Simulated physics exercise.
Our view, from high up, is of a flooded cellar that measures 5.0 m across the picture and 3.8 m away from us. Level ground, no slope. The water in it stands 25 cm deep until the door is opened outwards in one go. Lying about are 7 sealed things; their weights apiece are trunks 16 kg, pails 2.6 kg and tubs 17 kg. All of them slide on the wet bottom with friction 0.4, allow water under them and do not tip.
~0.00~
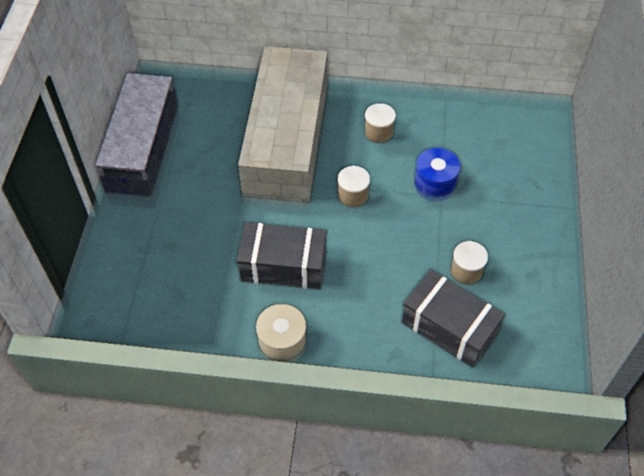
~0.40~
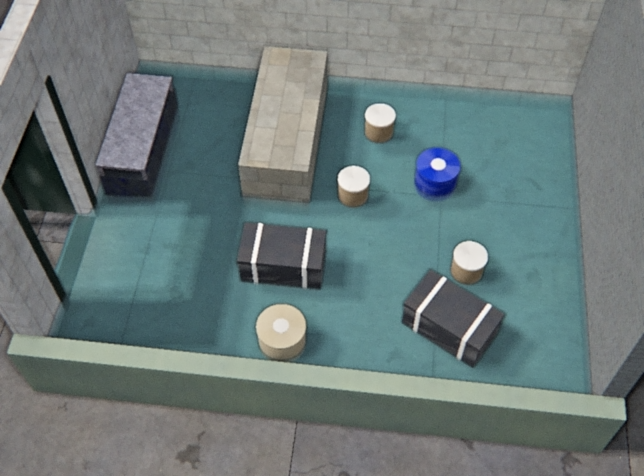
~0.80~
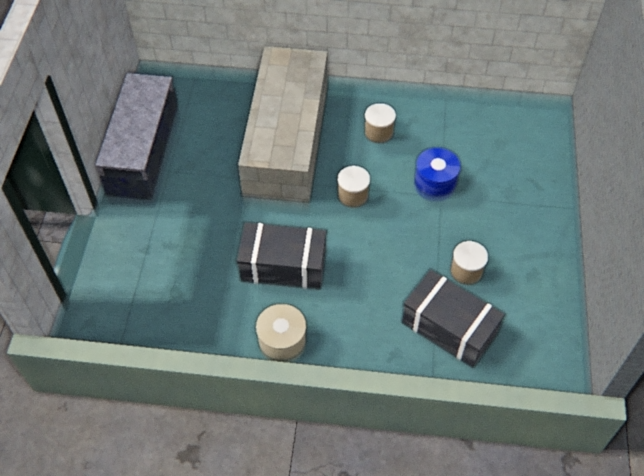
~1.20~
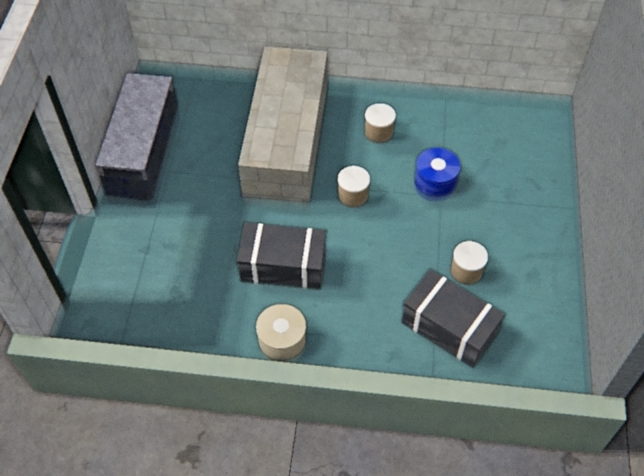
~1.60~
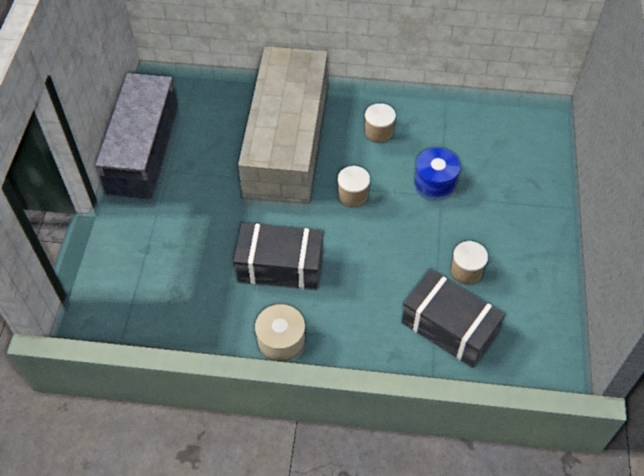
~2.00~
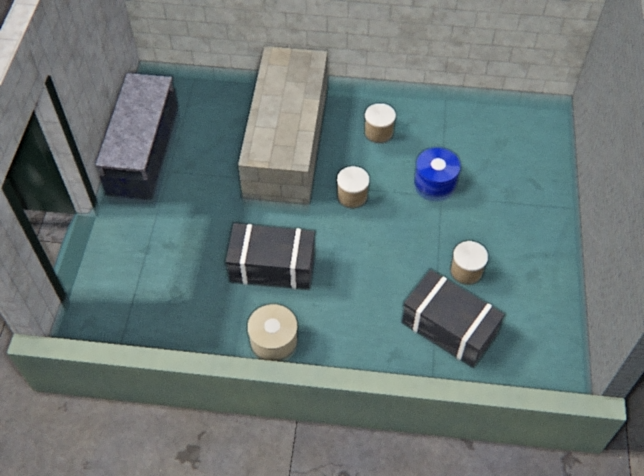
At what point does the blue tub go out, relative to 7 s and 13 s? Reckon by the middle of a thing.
I expect it hangs on past the range, maybe for good.
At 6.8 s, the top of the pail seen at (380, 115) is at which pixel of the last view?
Near (359, 136).
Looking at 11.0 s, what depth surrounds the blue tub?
Depth approx. 17 cm.
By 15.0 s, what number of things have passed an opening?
By that point, 3.
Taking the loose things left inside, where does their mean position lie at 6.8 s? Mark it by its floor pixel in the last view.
It sits at about (278, 259).
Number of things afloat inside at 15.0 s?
I'd say 4 of them.
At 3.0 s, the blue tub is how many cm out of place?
Roughly 5 cm.
After 3.0 s the blue tub is near (435, 167), 0.0 m from its start, afloat; 0 of 7 are out; 7 afloat.
After 6.8 s the blue tub is near (400, 193), 0.5 m from its start, afloat; 0 of 7 are out; 7 afloat.
After 11.0 s the blue tub is near (379, 219), 0.9 m from its start, afloat; 3 of 7 are out; 4 afloat.
After 15.0 s the blue tub is near (318, 235), 1.5 m from its start, afloat; 3 of 7 are out; 4 afloat.
